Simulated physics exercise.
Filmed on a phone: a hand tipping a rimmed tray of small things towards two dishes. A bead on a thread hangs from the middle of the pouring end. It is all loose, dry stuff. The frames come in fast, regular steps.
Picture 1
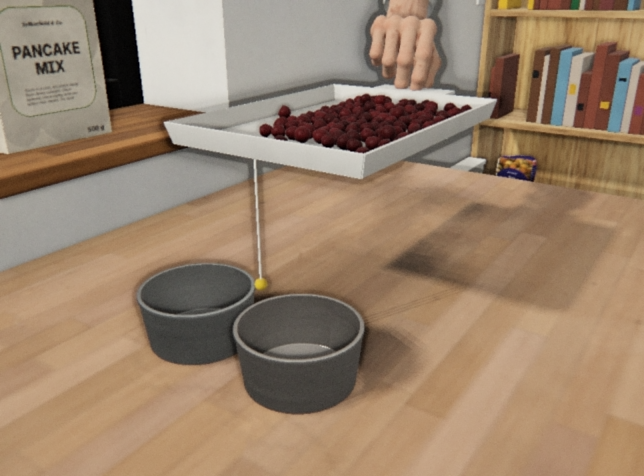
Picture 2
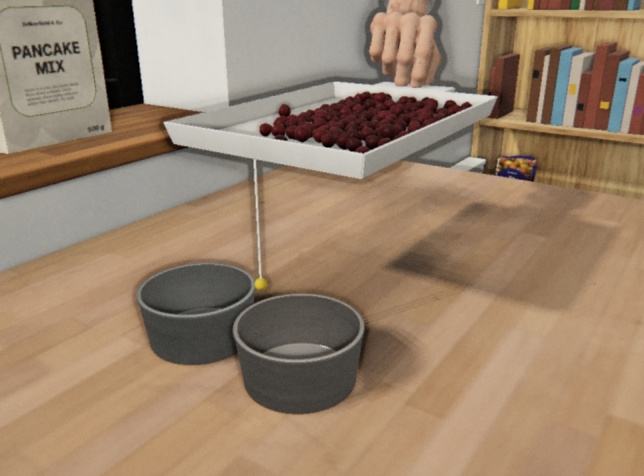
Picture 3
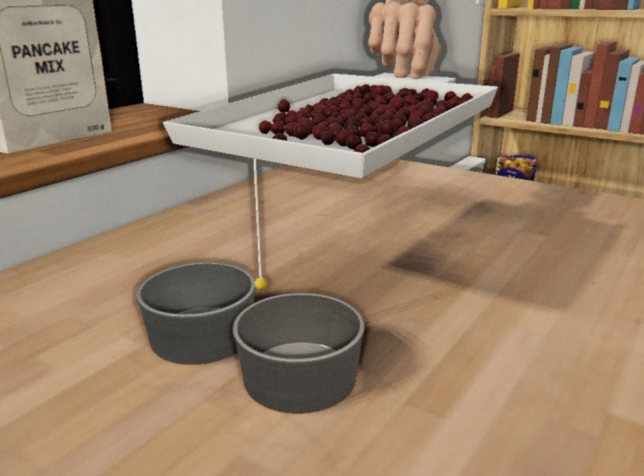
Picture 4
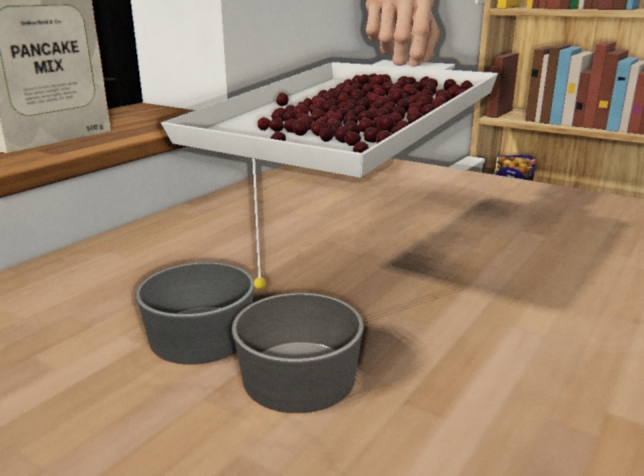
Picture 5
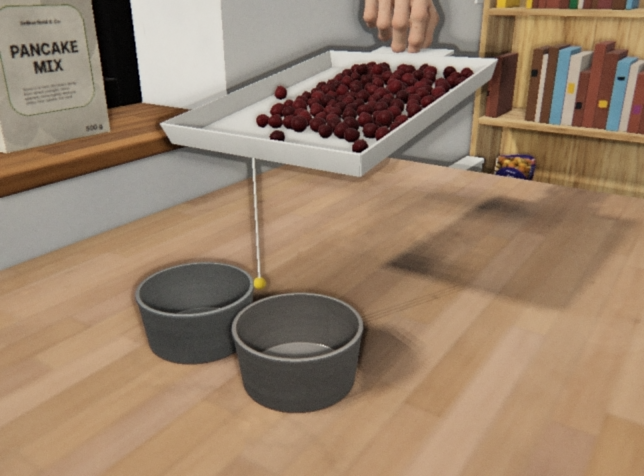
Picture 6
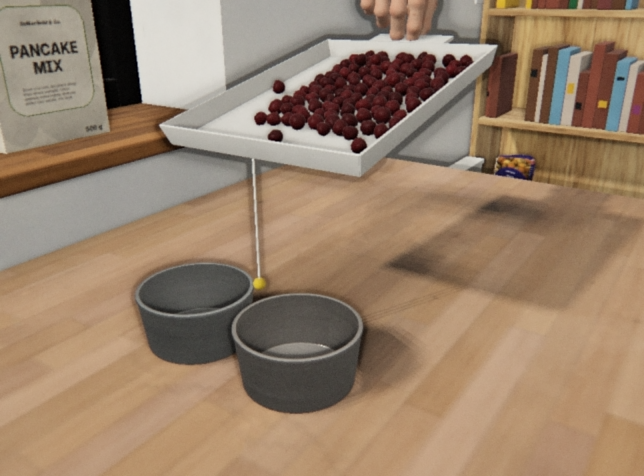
A hand holds the far side of a white rimmed tray of dark red dried cherries above a light wooden table, seen from slightly above, with a pancake mix packet at left and a bookshelf at right. Two dark grey dishes sit below, near a yellow bead on a pale thread. The hand gradually raises the tray's far side, tilting it slightly towards the viewer, while the camera stays still.
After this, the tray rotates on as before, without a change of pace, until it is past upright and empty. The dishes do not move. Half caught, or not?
Caught overall: Under half.
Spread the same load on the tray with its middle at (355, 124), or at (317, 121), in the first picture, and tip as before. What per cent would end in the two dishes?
The first gives 30 %, the second 30 %.
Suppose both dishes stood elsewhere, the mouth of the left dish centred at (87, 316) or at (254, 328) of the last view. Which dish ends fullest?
The first try: The dish on the right. The second: The dish on the left.
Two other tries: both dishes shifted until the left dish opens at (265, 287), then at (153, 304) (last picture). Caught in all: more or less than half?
One: Below a half. Two: More than half.
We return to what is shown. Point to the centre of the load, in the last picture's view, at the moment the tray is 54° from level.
Around (276, 92).
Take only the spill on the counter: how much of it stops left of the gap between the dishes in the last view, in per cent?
It comes to 90 per cent or so.
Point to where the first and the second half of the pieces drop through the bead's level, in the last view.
Early half (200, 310), late half (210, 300).
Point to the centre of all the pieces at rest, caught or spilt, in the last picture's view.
At about (180, 386).
Soon after the last picture, tray tipped steeply; all on the tray.
A little later, tray tipped right over; about half on the tray; a stray few in the right dish; a stray few in the left dish; a small part outside both; about a third in the air.
Later still, tray tipped past a quarter turn; a small part in the right dish; about a quarter in the left dish; about two thirds outside both.
At rest, tray tipped past a quarter turn; a small part in the right dish; about a quarter in the left dish; about two thirds outside both.
